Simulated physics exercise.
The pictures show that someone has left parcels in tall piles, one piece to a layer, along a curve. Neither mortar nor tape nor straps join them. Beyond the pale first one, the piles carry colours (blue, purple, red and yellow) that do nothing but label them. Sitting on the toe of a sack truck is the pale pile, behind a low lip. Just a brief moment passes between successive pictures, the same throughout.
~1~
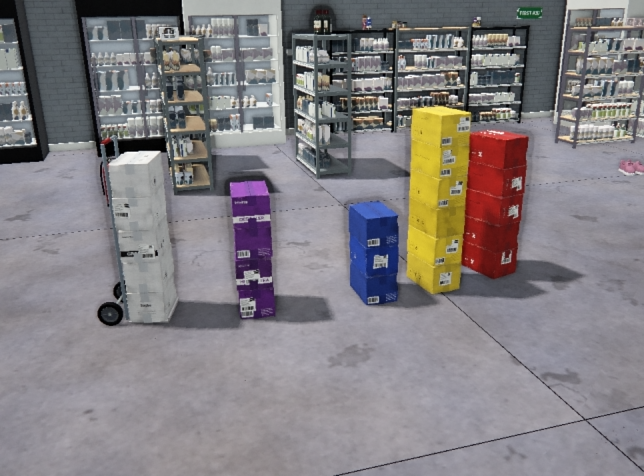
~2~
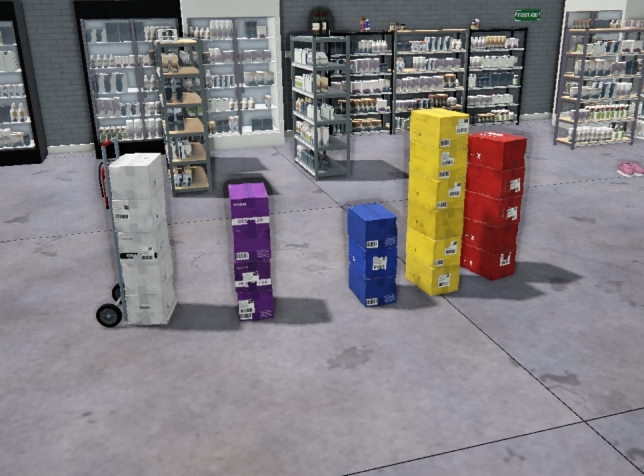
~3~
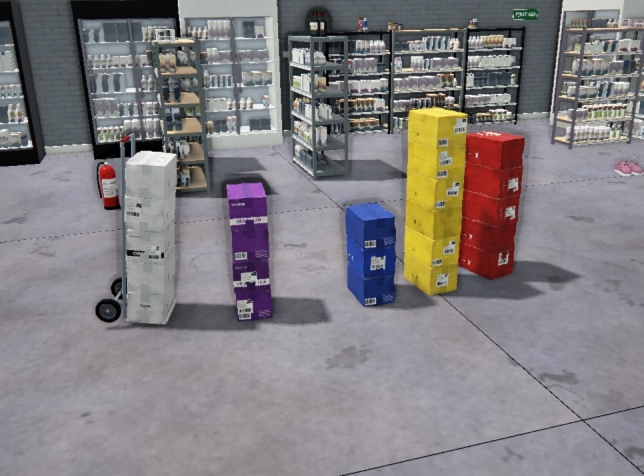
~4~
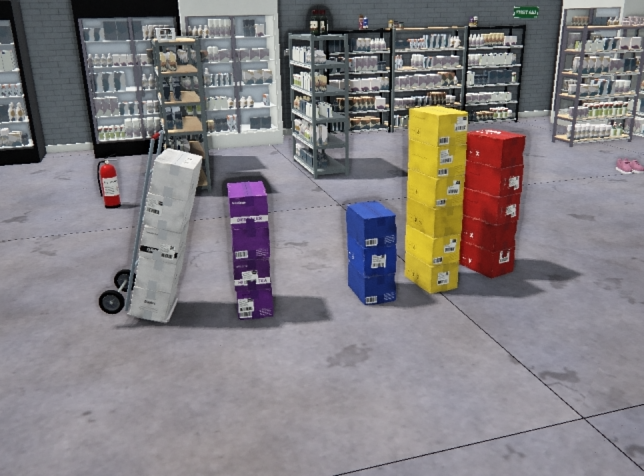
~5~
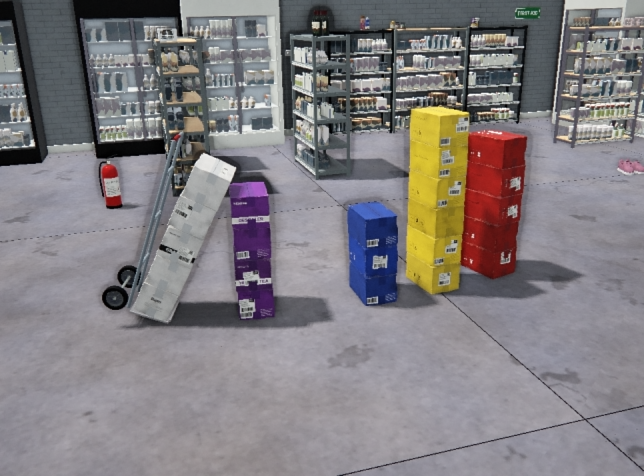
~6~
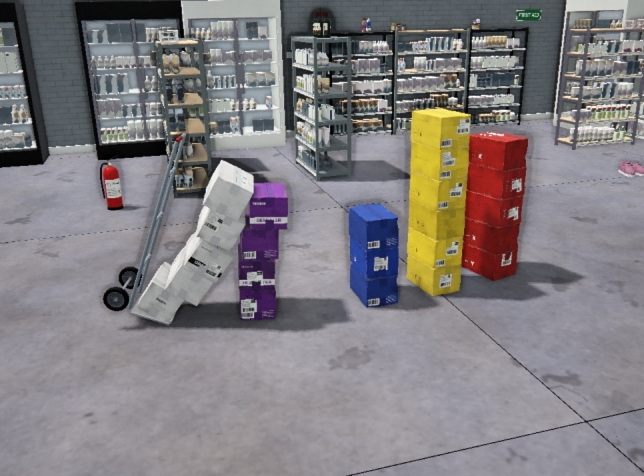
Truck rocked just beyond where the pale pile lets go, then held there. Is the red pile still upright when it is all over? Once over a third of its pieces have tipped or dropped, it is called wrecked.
Yes.
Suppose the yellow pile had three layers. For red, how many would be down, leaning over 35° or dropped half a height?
Red count: 0.
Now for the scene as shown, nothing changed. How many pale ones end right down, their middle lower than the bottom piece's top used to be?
Of the pale pieces, the number is 3.
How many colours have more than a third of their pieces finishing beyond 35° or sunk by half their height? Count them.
It adds up to 1.
Soon after the last picture, 5 of the pale pile down; none of the 5 red parcels down (0 of 18 in all colours); top red parcel unmoved; top purple parcel leaning a little.
A little later, 5 of the pale pile down; none of the 5 red parcels down (4 of 18 in all colours); top red parcel unmoved; top purple parcel leaning well over, half its height lower.
Later still, 5 of the pale pile down; none of the 5 red parcels down (4 of 18 in all colours); top red parcel unmoved; top blue parcel leaning a little.
At rest, 5 of the pale pile down; none of the 5 red parcels down (4 of 18 in all colours); top red parcel unmoved; top blue parcel leaning a little. As the last picture would show them, middles, top red parcel near (497, 151), top blue parcel near (408, 223).
